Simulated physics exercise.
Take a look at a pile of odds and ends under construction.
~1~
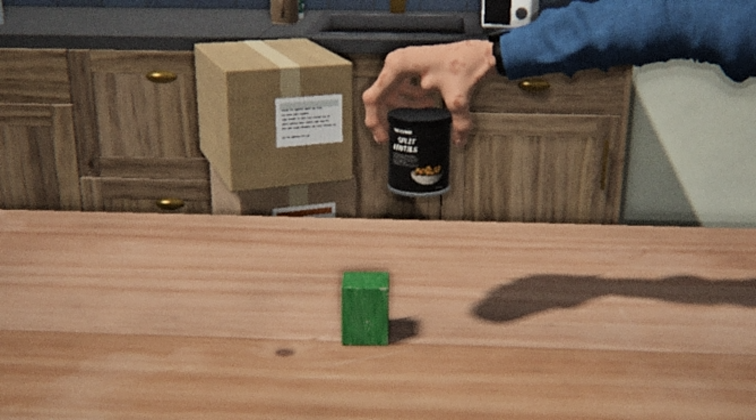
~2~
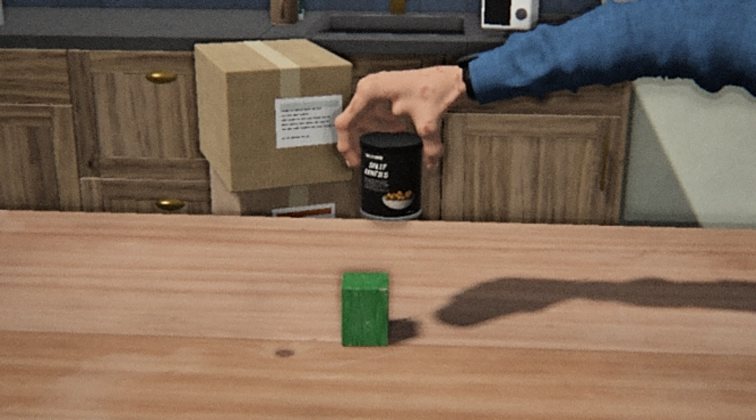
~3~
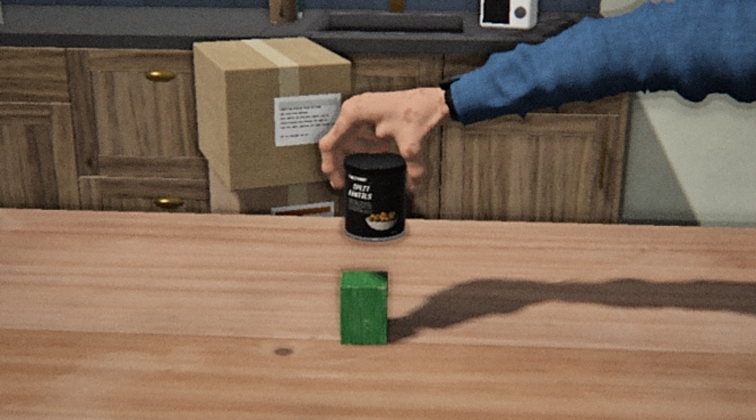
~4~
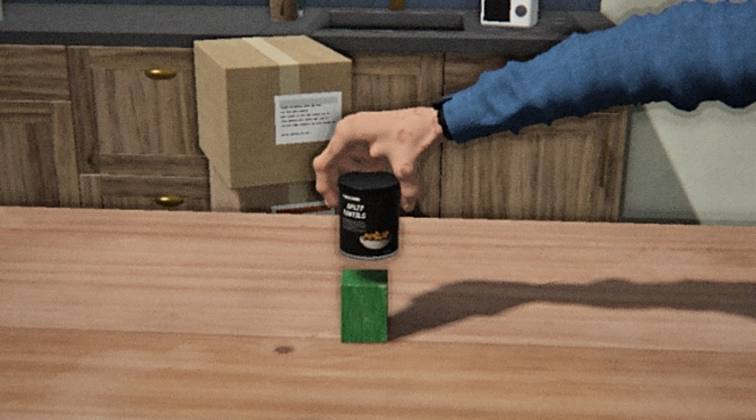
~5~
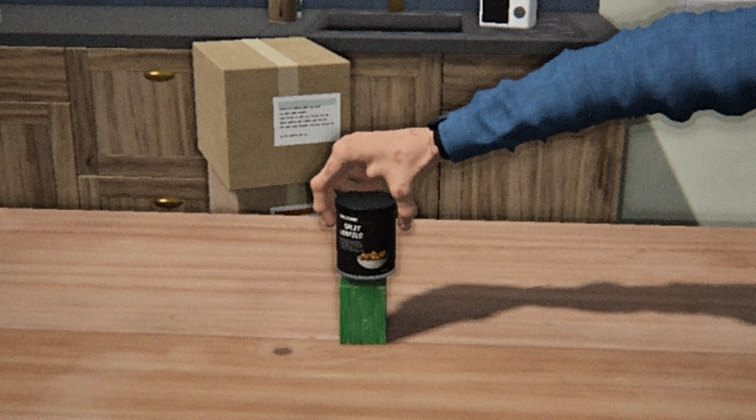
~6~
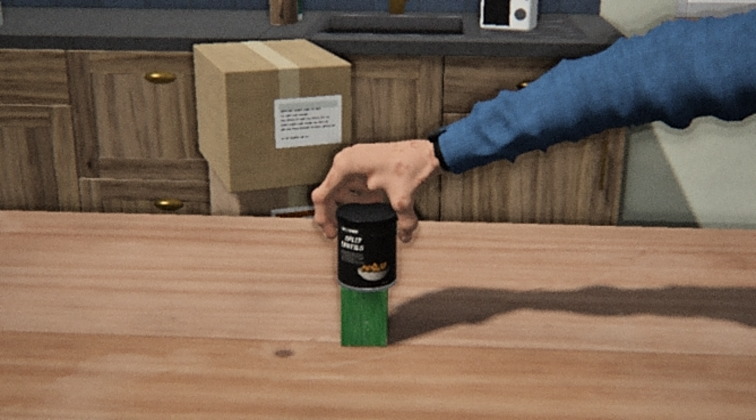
At the start, a hand in a blue sleeve holds a black pot in the air, above and slightly right of a green block on a wooden table. The hand moves left and lowers the pot over the block, then sets it on top, with the fingers still around it.
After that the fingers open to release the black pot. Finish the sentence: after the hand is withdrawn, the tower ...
The tower stays upright.
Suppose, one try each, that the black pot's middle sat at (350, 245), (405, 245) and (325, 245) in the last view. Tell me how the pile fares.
In the first case it stays up; in the second case it loses its balance; in the third case it gives way.
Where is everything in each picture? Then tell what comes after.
Coming down; black pot (419, 151); green block (366, 309), in the first frame.
Coming down; black pot (391, 175); green block (365, 309), in the second frame.
Coming down; black pot (375, 196); green block (364, 308), in the third frame.
Coming down; black pot (369, 215); green block (365, 306), in the fourth frame.
Coming down; black pot (366, 234); green block (363, 307), in the fifth frame.
In place under the hand; black pot (367, 246); green block (365, 309), in the sixth frame.
Then, 0.30 s later than the last frame, all is still.
Then, 0.70 s later than the last frame, black pot resting near (367, 246).
When it is over, both as before. End places, in pixels of the last picture, black pot near (367, 246). The pile keeps its balance.
